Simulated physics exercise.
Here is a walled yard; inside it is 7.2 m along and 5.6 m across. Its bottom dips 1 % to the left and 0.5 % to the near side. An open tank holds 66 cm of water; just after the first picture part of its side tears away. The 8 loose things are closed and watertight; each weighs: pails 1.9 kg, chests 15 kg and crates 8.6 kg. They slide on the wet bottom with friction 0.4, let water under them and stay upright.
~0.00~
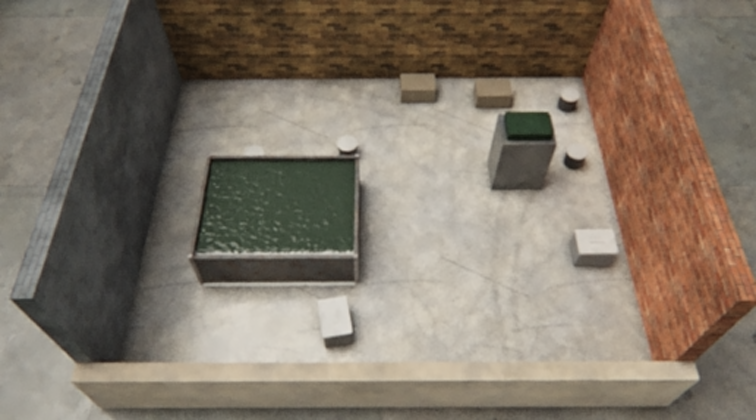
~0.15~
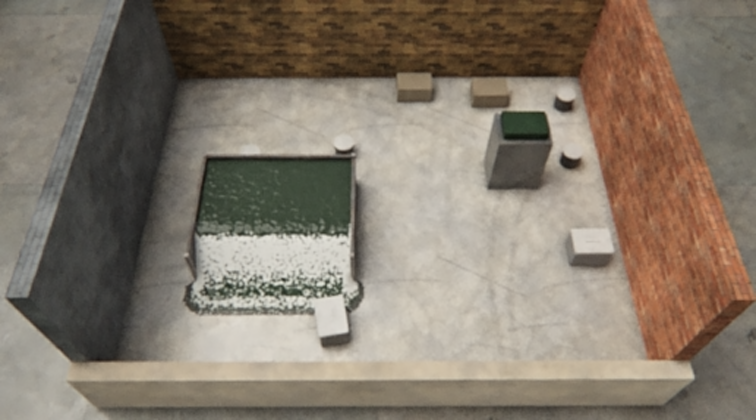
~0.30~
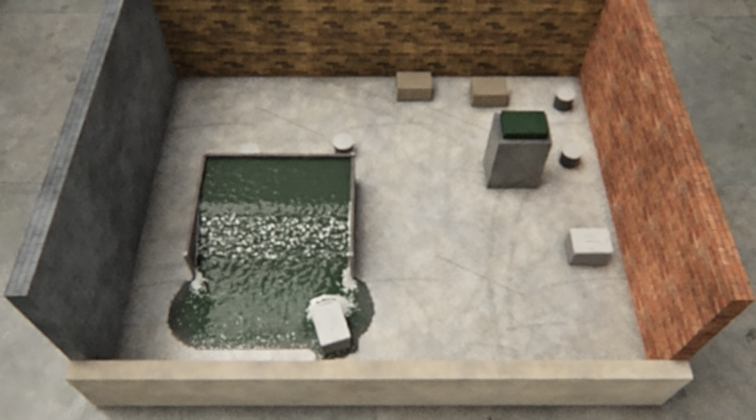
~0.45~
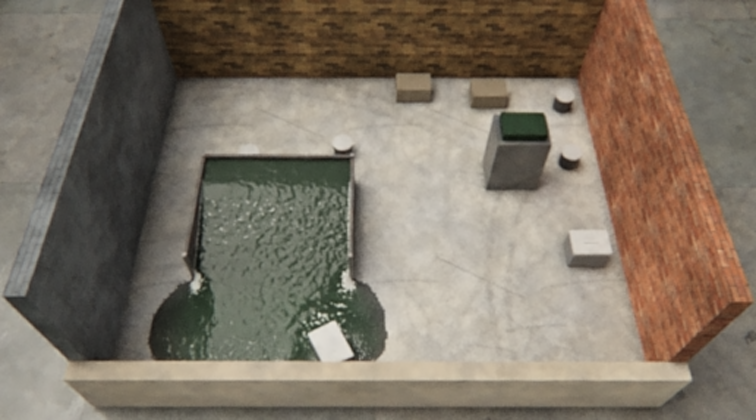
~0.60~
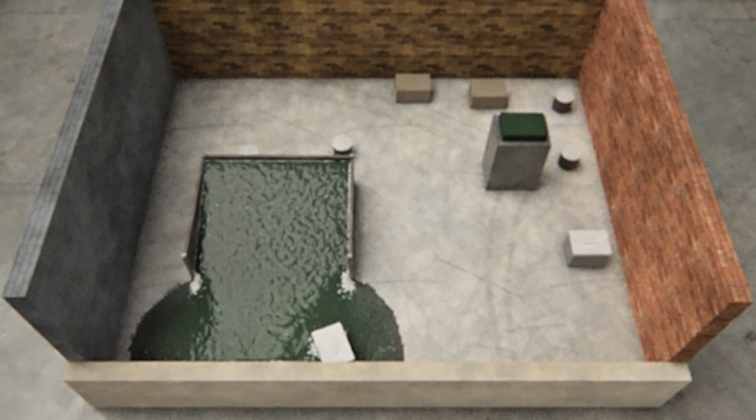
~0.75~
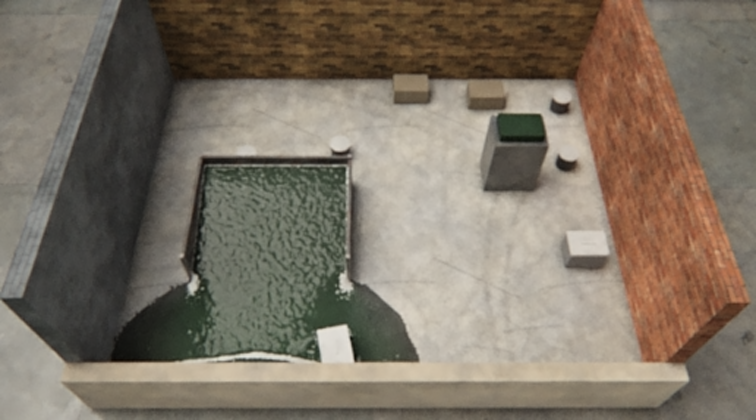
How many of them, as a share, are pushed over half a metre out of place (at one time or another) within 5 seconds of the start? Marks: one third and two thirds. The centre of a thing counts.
It is from one to two thirds.
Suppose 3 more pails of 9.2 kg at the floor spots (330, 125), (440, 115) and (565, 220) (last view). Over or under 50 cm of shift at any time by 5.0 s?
In turn: Short of it, short of it, past it.
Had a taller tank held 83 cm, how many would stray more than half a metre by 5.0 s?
In that case 4 of them.
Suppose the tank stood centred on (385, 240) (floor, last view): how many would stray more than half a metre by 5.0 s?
Then 5.
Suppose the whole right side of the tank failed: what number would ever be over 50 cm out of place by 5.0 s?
In that case 4 of them.
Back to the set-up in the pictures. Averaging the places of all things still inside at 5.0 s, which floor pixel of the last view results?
At about (455, 122).
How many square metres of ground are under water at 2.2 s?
About 17 m2.
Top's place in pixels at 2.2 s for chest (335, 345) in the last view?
Around (518, 305).
After 1.1 s 1 of 8 are over 50 cm from their spots; 1 afloat.
After 2.2 s 1 of 8 are over 50 cm from their spots; 0 afloat.
After 3.5 s 2 of 8 are over 50 cm from their spots; 1 afloat.
After 5.0 s 4 of 8 are over 50 cm from their spots, and 4 have been at some point; 3 afloat.
